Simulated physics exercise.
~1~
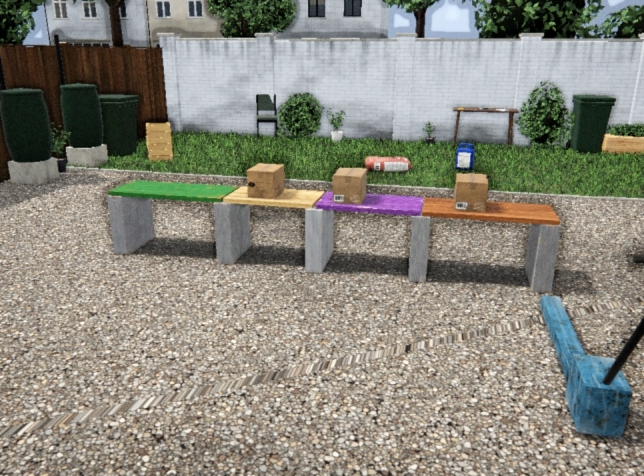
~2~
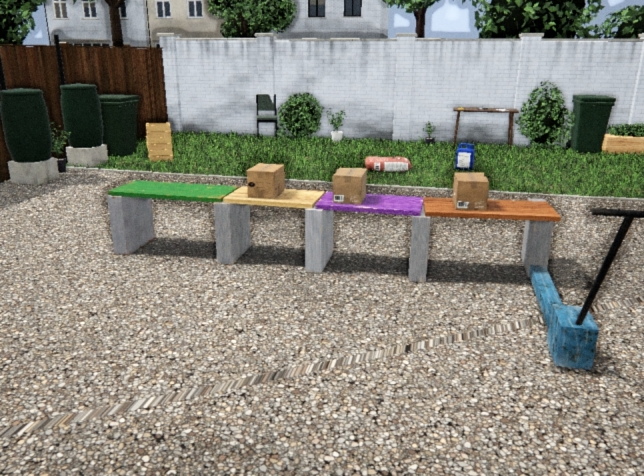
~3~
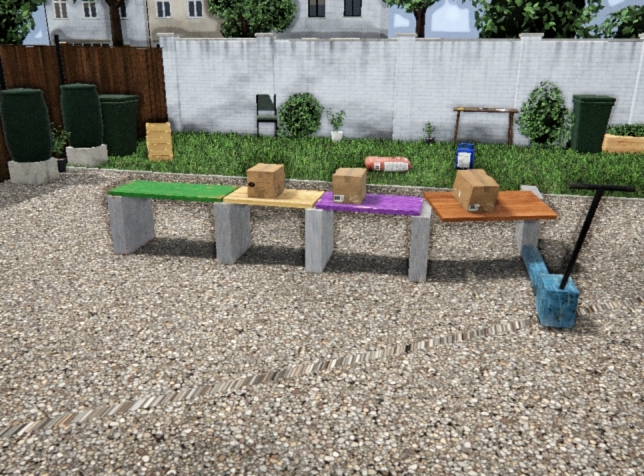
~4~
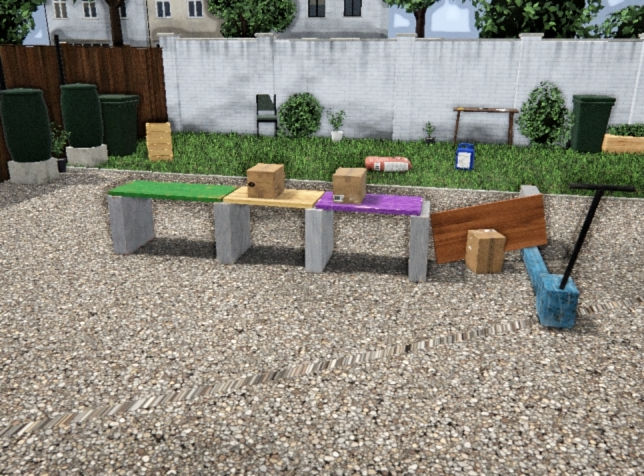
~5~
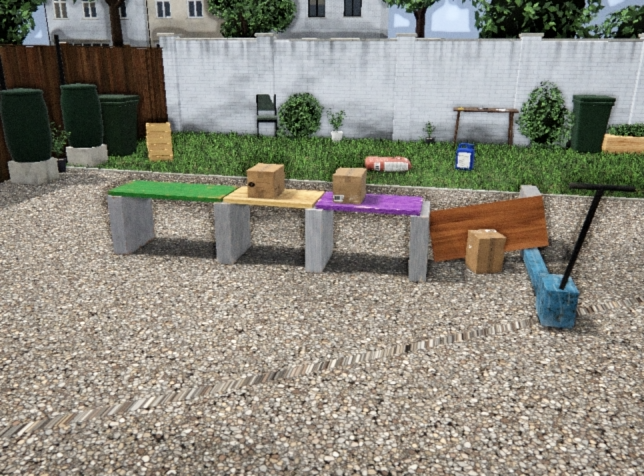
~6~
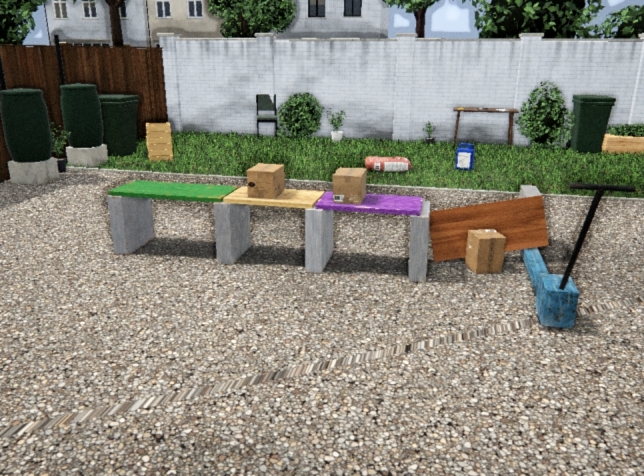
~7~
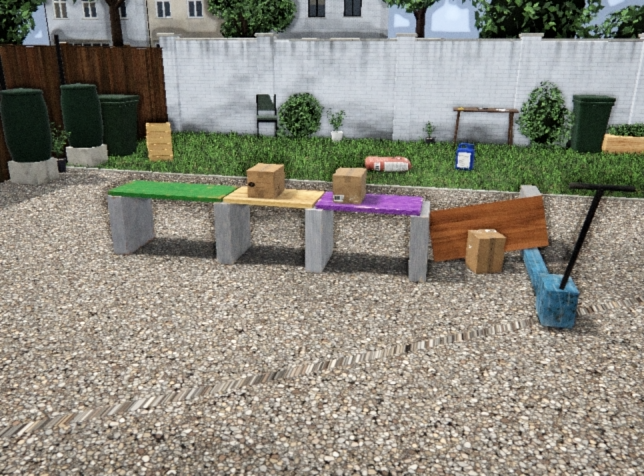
A gravel yard with a strip of grass and a pale brick wall behind is seen from a fixed, slightly raised viewpoint. Green, yellowish, purple and orange-brown boards form a low row on grey uprights, with cartons on all but the green one. At the right, a blue jack with a black handle slides away from the viewer against the base of the end upright. The orange-brown board and its carton twist, then drop to the gravel. The jack stops, and the board rests tilted behind the fallen carton, while the green, yellowish and purple boards stay up.
